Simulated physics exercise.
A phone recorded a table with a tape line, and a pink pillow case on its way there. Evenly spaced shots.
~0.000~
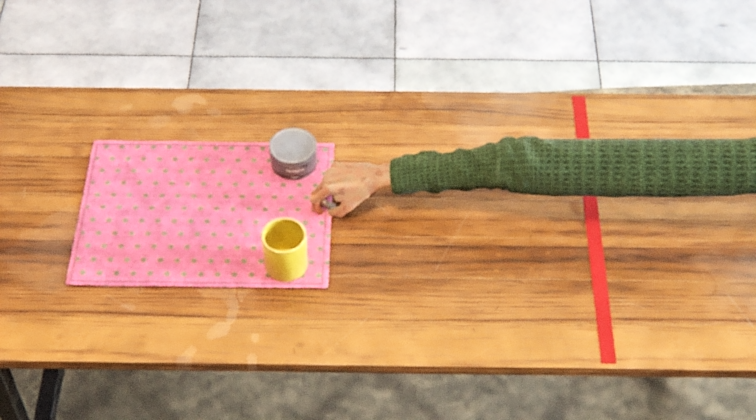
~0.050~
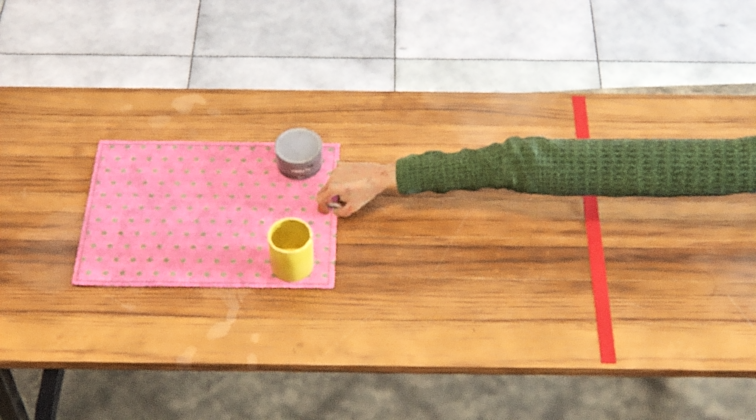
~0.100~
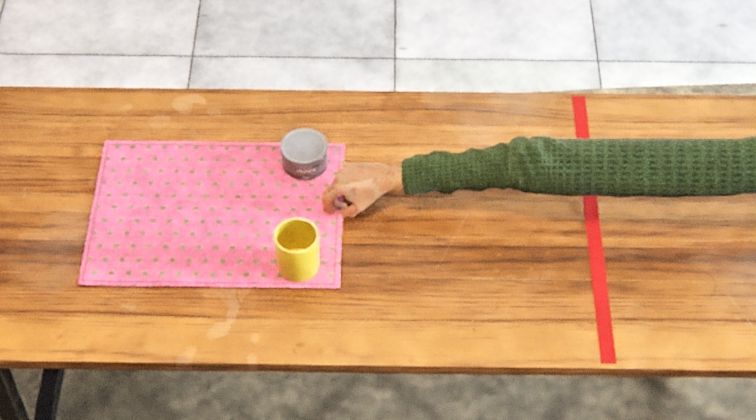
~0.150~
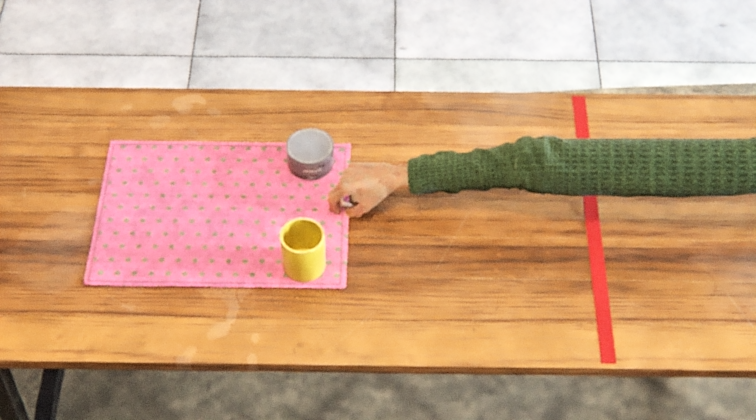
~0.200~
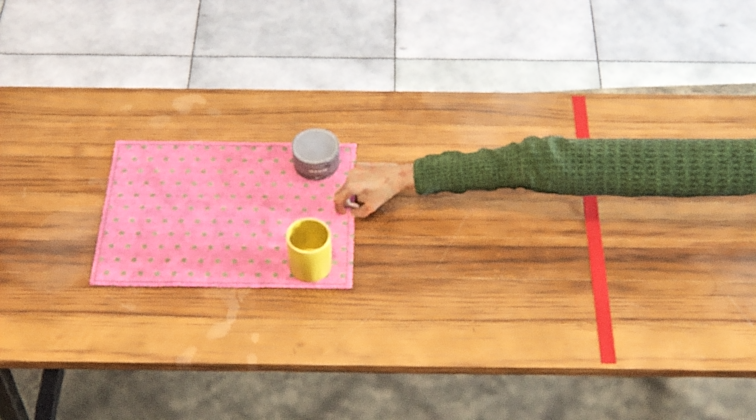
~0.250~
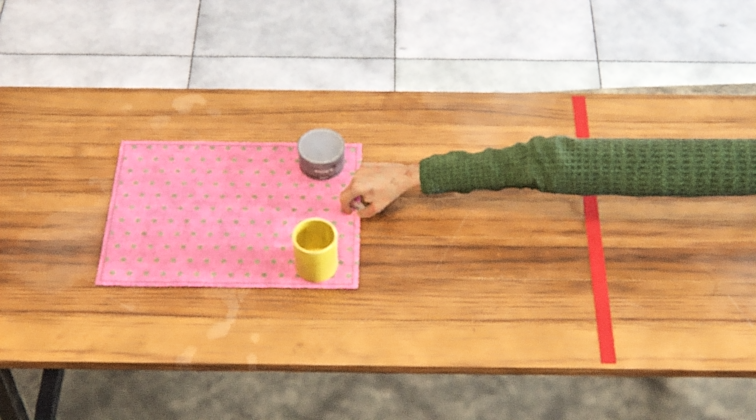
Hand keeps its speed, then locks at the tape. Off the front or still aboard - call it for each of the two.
Grey tub: Still aboard, yellow mug: Still aboard.
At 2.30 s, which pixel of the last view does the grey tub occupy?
Around (547, 158).
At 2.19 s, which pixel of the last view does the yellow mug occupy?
Position approx. (551, 254) px.
After 2.19 s, hem at the tape; grey tub on the cloth near (541, 158); yellow mug on the cloth near (551, 254).
After 2.30 s, hem at the tape; grey tub on the cloth near (547, 158); yellow mug on the cloth near (557, 254).
At rest, hem at the tape; grey tub on the cloth near (547, 158); yellow mug on the cloth near (557, 254). The grey tub keeps its seat and the yellow mug stays on the cloth.
